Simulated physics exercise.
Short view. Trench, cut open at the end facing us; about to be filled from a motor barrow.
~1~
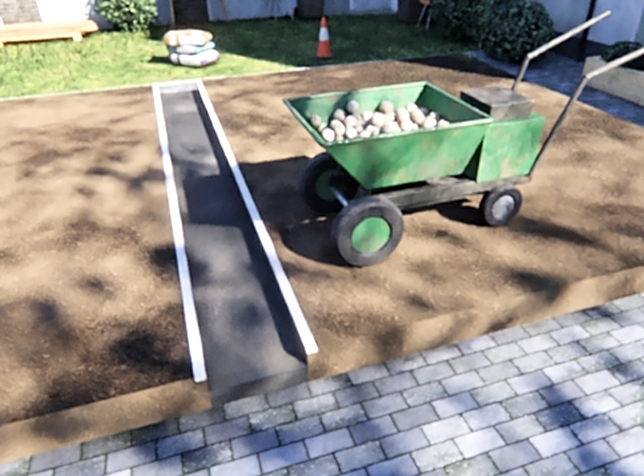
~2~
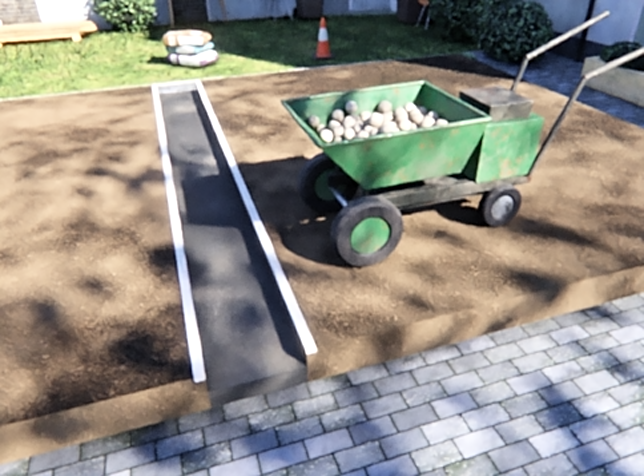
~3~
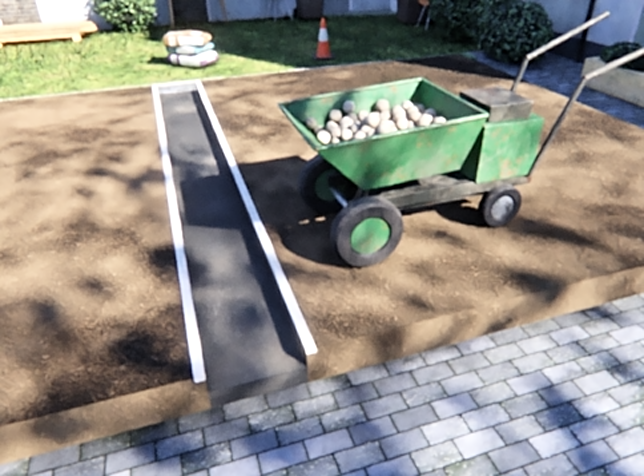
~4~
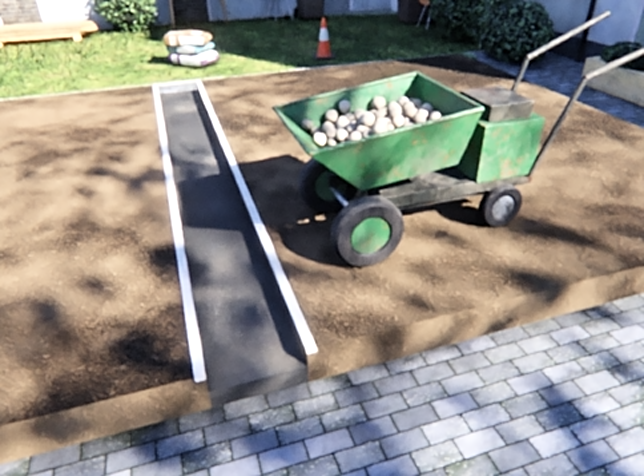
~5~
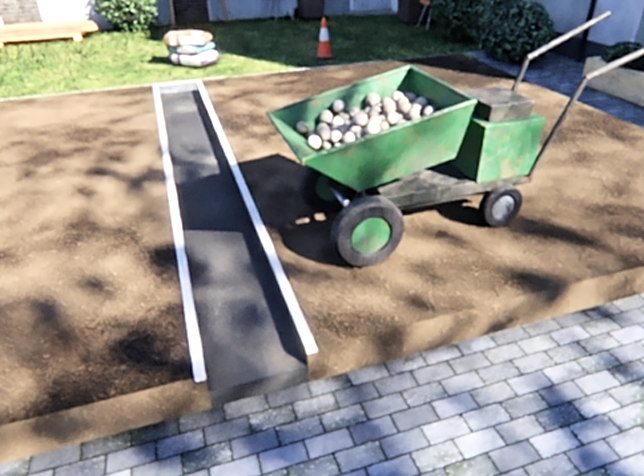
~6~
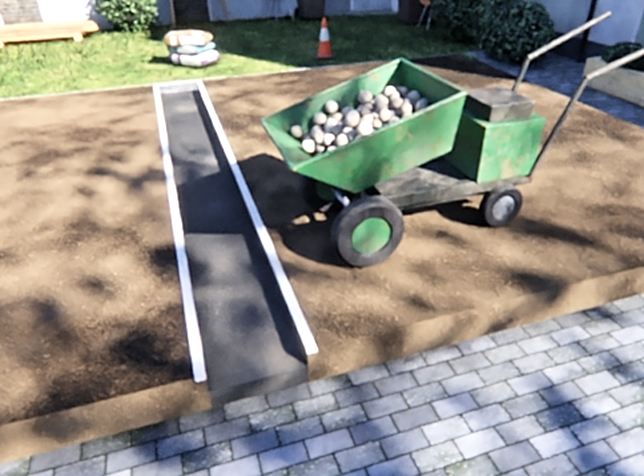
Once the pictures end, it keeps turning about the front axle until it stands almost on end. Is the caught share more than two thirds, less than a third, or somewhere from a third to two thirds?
Trench receives above two thirds.
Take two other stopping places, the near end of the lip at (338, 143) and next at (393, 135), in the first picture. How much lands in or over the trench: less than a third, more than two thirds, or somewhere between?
In the first case more than two thirds, in the second case one to two thirds.
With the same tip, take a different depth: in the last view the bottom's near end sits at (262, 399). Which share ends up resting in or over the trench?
I'd put it at about 100 in a hundred.
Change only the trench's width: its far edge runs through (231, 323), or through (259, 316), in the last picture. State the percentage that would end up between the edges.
Roughly 40 % first, 10 % second.
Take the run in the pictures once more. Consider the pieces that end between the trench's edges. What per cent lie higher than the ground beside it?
My figure is near 25 per cent.
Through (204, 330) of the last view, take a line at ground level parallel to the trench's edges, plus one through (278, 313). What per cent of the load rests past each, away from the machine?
Around 10 per cent for the first, around 80 per cent for the second.
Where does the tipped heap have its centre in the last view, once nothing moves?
Close to (219, 261) in the last view.
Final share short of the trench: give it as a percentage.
Around 0 %.
Just after the last frame, skip tipped steeply; every one in the skip.
A moment on, skip tipped right over; the larger part in the skip; roughly a quarter in or heaped over the trench; just a few falling.
Further on, skip tipped right over; roughly a quarter in the skip; roughly two thirds in or heaped over the trench; about a tenth beyond it.
When it is over, skip tipped right over; roughly a quarter in the skip; the larger part in or heaped over the trench; about a tenth beyond it.
